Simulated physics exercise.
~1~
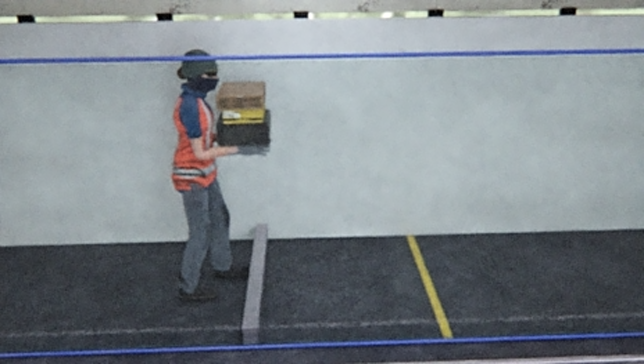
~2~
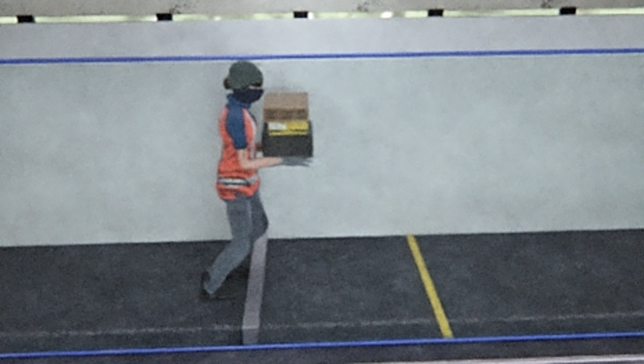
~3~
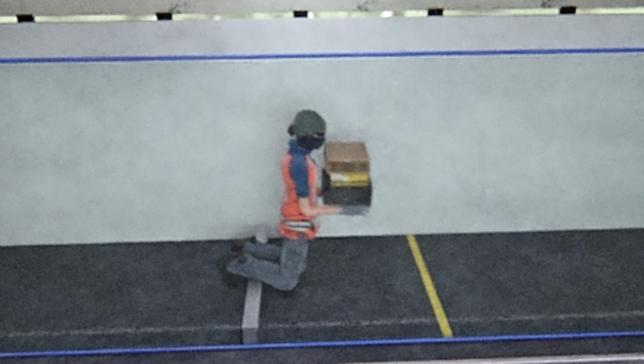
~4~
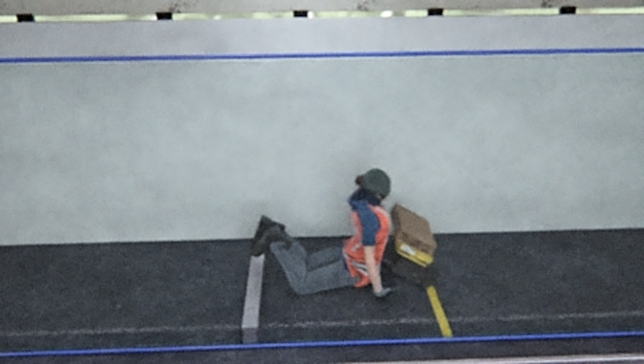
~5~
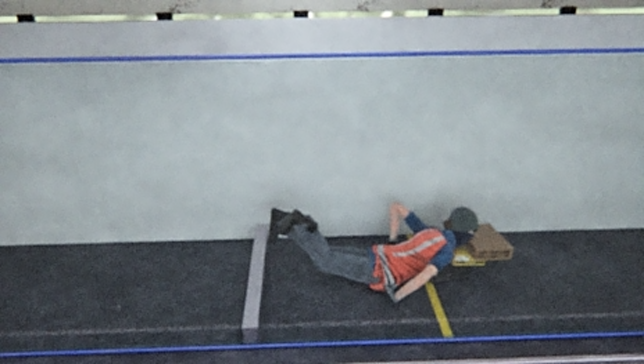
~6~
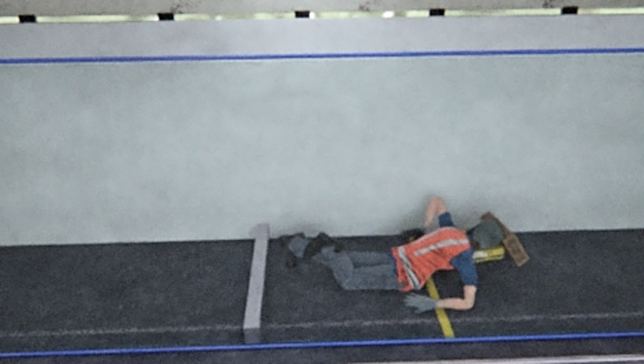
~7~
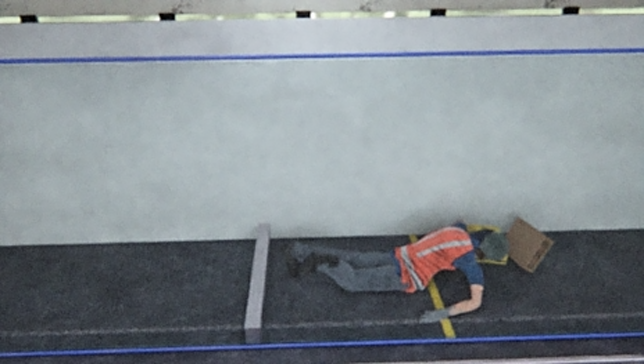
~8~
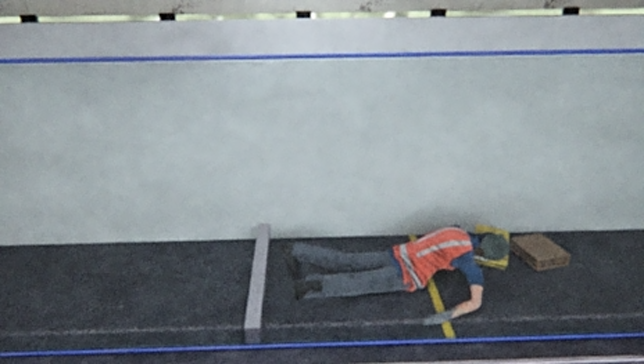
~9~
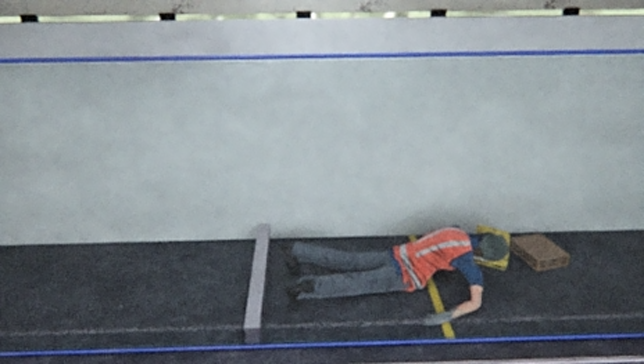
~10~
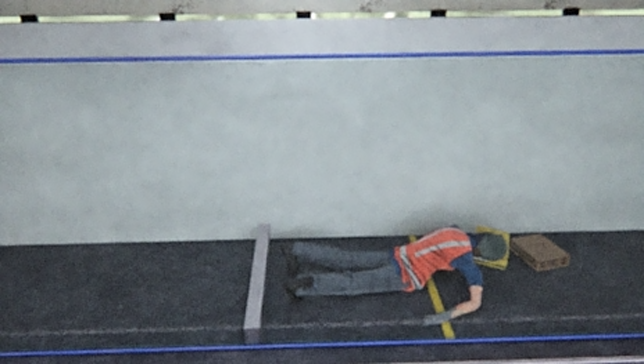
The clip shows a porter in an orange vest carrying stacked boxes rightward, tripping at a low grey rail and falling forward as the stack spills. The porter ends face down across the yellow line, motionless, with the brown crate tumbled farthest right beyond the head.
